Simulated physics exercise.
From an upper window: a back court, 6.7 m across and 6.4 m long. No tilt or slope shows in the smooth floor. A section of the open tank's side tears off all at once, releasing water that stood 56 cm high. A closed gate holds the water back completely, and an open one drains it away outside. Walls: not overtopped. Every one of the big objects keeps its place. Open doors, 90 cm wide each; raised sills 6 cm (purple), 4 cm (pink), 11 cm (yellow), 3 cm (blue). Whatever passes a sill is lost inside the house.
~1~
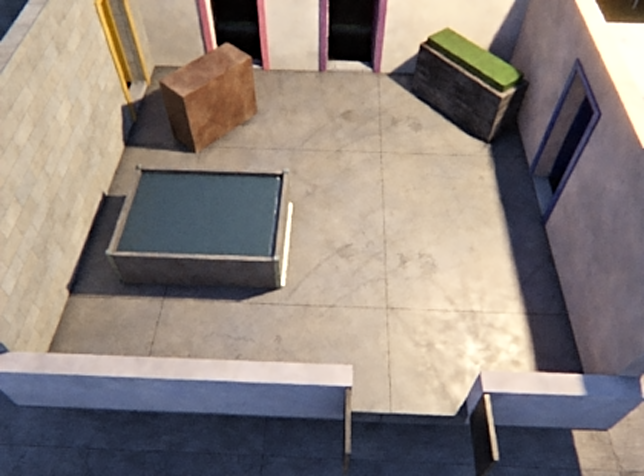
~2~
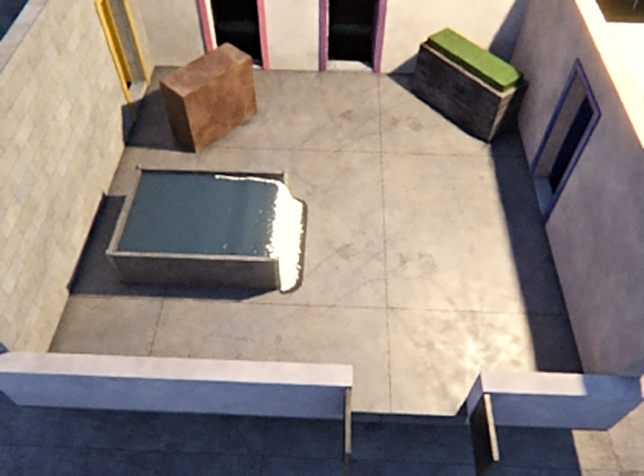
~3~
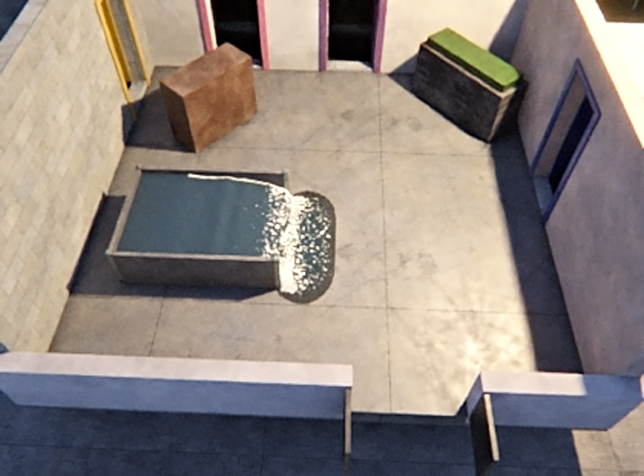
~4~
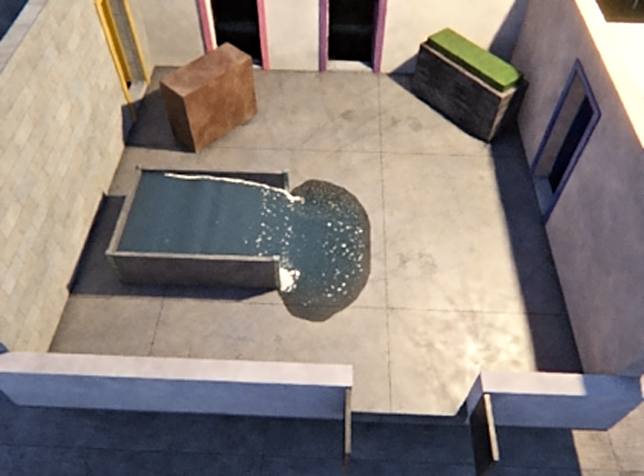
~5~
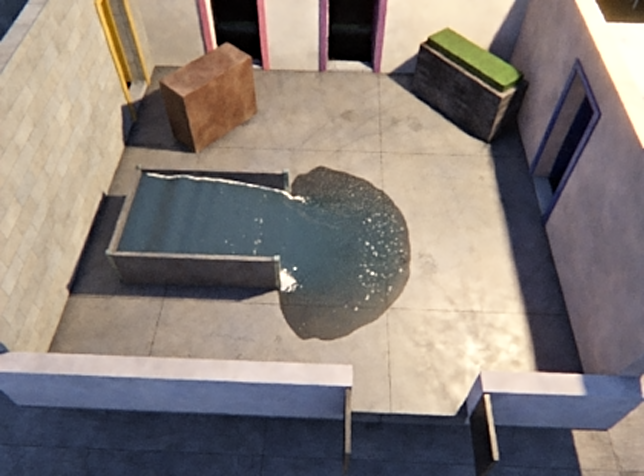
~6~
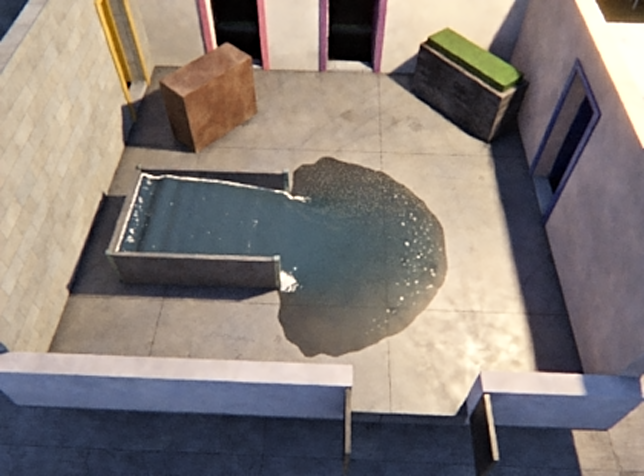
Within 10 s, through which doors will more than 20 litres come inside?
As I see it, the purple door will see an amount within the limit come in; the pink door will see an amount within the limit come in; the yellow door will see an amount within the limit come in; the blue door will see too much water come in.
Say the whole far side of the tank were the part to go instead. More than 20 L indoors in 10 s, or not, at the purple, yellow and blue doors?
Note: Purple beyond the mark, yellow short of the mark, blue beyond the mark.
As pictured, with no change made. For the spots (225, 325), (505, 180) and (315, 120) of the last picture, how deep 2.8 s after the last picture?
Listed order: 0 / 8 / 0 cm.
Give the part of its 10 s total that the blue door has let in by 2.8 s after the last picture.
About 50 per cent.
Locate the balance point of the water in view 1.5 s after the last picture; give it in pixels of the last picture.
I'd put it close to (355, 246).
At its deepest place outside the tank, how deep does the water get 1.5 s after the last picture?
I'd say near 34 centimetres.
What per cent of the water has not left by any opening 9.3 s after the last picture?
Around 74 per cent of the water.
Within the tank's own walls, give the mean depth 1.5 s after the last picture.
The average depth is around 20 cm.
Then, 0.7 s after the last picture water covers 35 % of the floor and is deepest (24 cm) near (288, 246); purple door not reached, pink door not reached, yellow door not reached, blue door not reached.
Then, 1.5 s after the last picture water covers 45 % of the floor and is deepest (34 cm) near (590, 401); purple door not reached, pink door not reached, yellow door not reached, blue door 13 cm at the sill, 33 L in.
Then, 2.8 s after the last picture water covers 45 % of the floor and is deepest (22 cm) near (586, 387); purple door not reached, pink door not reached, yellow door not reached, blue door 14 cm at the sill, 126 L in.
Then, 5.3 s after the last picture water covers 55 % of the floor and is deepest (12 cm) near (500, 143); purple door 5 cm at the sill, 0 L in, pink door not reached, yellow door not reached, blue door 9 cm at the sill, 211 L in.
Then, 9.3 s after the last picture water covers 90 % of the floor and is deepest (10 cm) near (155, 68); purple door 6 cm at the sill, 0 L in, pink door 5 cm at the sill, 0 L in, yellow door 4 cm at the sill, 0 L in, blue door 5 cm at the sill, 249 L in.
